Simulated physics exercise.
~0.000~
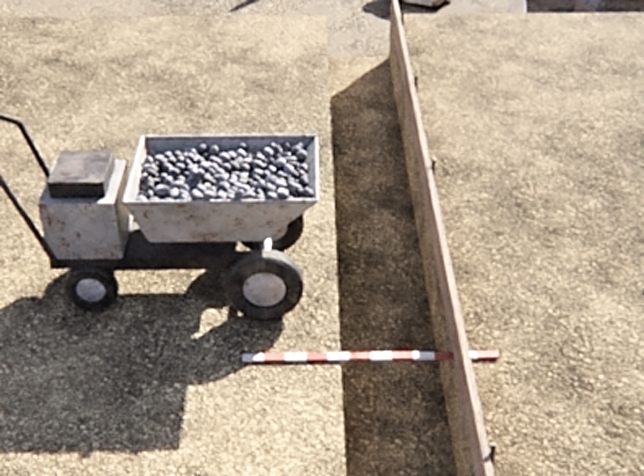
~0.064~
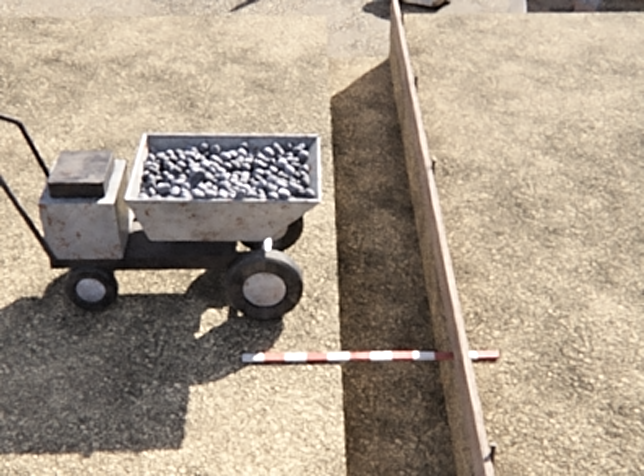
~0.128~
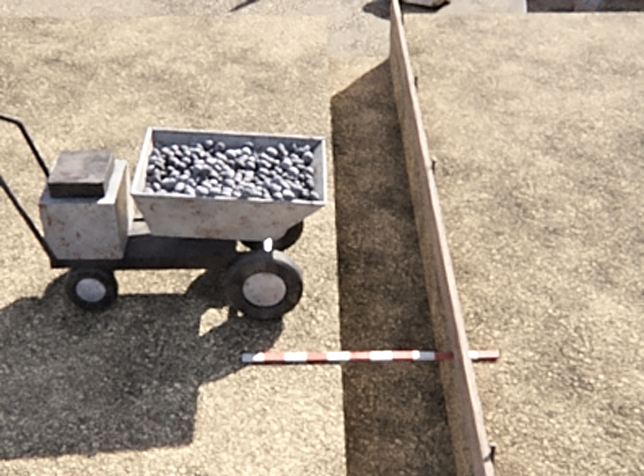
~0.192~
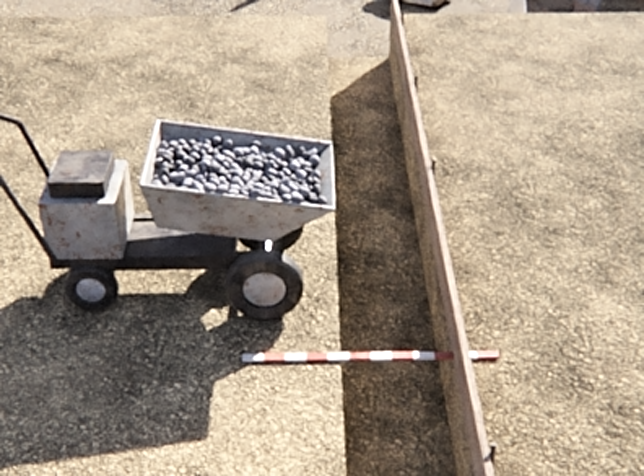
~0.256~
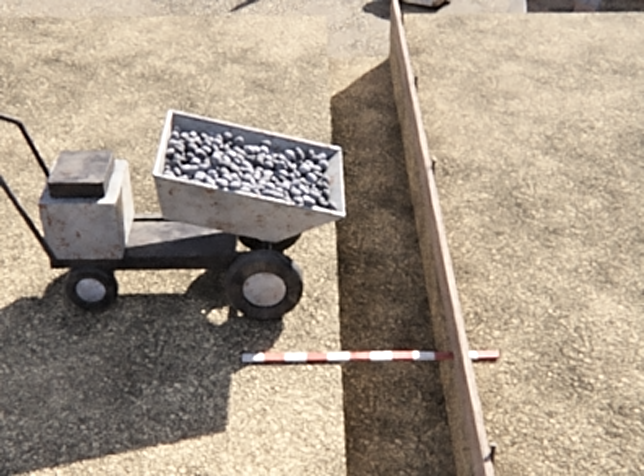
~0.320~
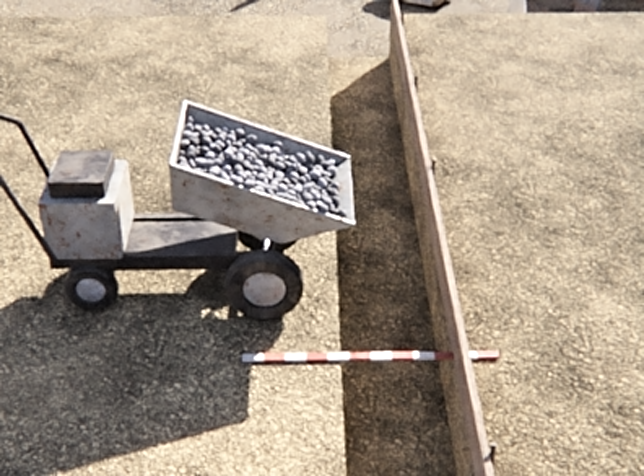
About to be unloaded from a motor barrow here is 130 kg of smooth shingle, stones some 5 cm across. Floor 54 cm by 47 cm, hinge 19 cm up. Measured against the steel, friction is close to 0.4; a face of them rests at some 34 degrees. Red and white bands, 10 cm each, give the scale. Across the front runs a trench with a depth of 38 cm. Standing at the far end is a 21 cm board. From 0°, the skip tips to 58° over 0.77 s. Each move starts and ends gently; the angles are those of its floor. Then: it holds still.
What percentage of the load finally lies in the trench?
About 100 per cent.
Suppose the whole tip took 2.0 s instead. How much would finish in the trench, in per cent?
I'd put it at some 100 in a hundred.
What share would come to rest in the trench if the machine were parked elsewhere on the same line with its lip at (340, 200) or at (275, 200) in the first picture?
I'd expect some 85 per cent, then some 100.
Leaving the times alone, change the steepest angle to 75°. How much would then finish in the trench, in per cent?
Then about 100 per cent.
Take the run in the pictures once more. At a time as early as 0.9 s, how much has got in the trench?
About 20%.
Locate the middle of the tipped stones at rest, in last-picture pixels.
Around (401, 330).
After 0.6 s the floor is at 49°; 100 % in the skip; the foremost stones are at (371, 234).
After 0.9 s the floor is at 58°; 78 % in the skip, 22 % in the trench; the foremost stones are at (433, 300).
After 1.2 s the floor is at 58°; 31 % in the skip, 68 % in the trench, 1 % past the trench; the foremost stones are at (467, 258).
After 3.2 s the floor is at 58°; 0 % in the skip, 100 % in the trench; the foremost stones are at (479, 278).
